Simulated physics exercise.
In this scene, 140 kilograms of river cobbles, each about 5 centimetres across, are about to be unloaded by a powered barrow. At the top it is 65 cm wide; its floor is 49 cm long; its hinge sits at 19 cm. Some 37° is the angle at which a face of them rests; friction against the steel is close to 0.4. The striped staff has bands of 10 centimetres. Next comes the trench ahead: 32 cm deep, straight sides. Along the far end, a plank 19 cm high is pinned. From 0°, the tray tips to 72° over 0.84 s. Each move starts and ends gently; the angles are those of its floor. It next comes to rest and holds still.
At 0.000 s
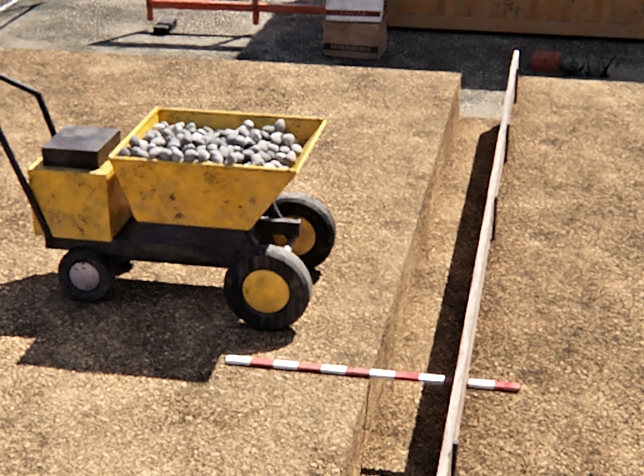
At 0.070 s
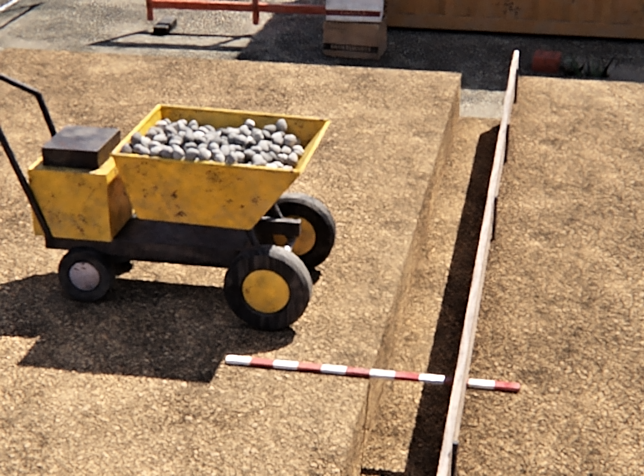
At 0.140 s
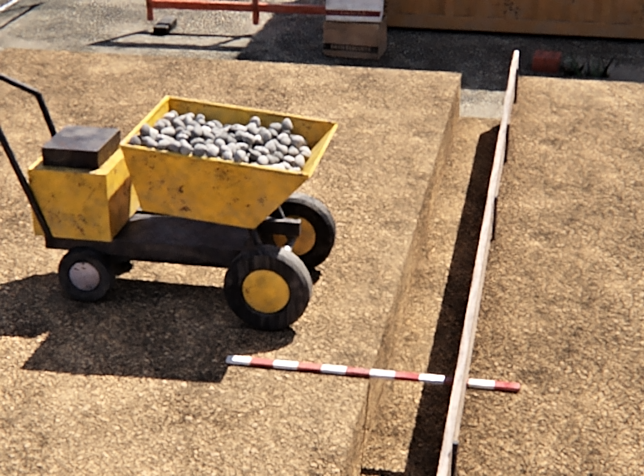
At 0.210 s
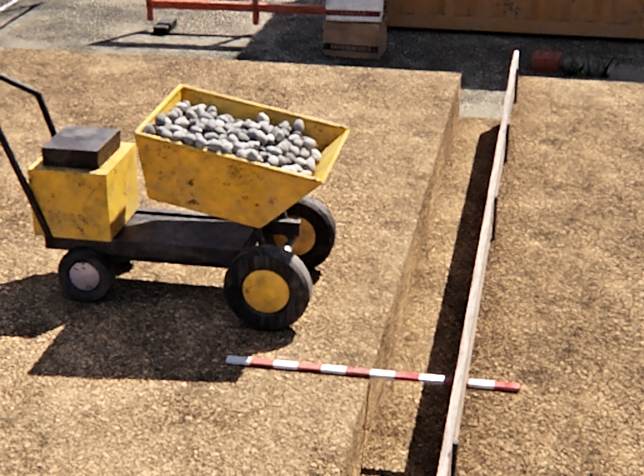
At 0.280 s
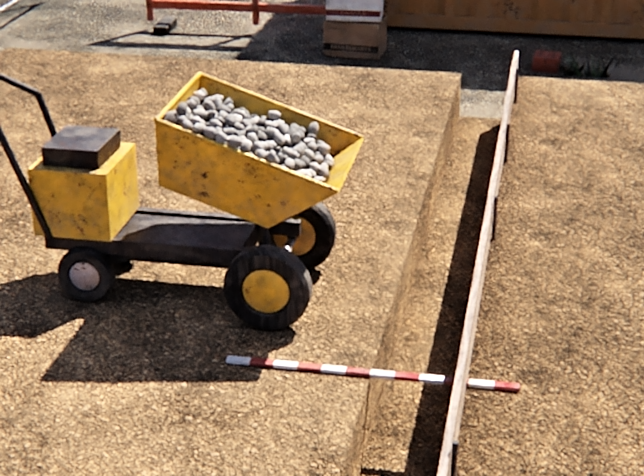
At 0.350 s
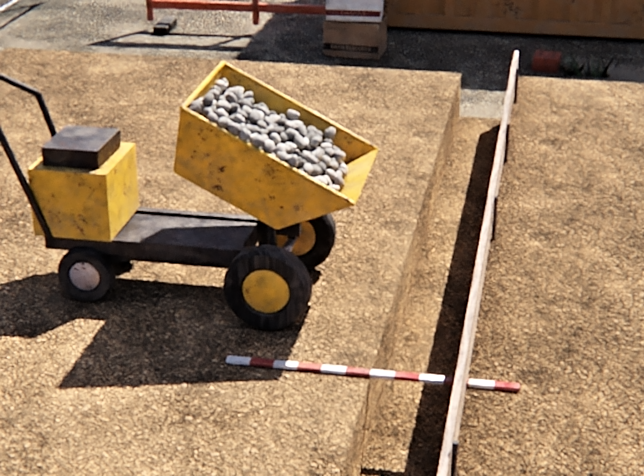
On a sunlit patch of brown ground beside a narrow trench, a yellow powered barrow stood still while its tray of grey stones tilted gently at first, then steeply, toward the plank on the right.
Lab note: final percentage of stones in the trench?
Approx. 89 %.
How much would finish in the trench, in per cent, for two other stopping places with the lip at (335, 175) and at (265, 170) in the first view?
First place roughly 45%, second roughly 100%.
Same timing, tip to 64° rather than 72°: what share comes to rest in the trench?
In that case some 80 per cent.
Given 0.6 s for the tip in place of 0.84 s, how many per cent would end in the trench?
That works out at about 75 in a hundred.
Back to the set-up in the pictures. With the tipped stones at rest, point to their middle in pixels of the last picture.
Somewhere around (441, 352) in the last picture.
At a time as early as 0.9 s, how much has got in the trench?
Some 35 per cent.
After 0.6 s the floor is at 61°; 100 % in the tray; the foremost stones are at (395, 225).
After 0.9 s the floor is at 72°; 62 % in the tray, 34 % in the trench, 4 % past the trench; the foremost stones are at (508, 311).
After 1.3 s the floor is at 72°; 22 % in the tray, 67 % in the trench, 11 % past the trench; the foremost stones are past the picture's edge.
After 3.2 s the floor is at 72°; 0 % in the tray, 89 % in the trench, 11 % past the trench; the foremost stones are past the picture's edge.
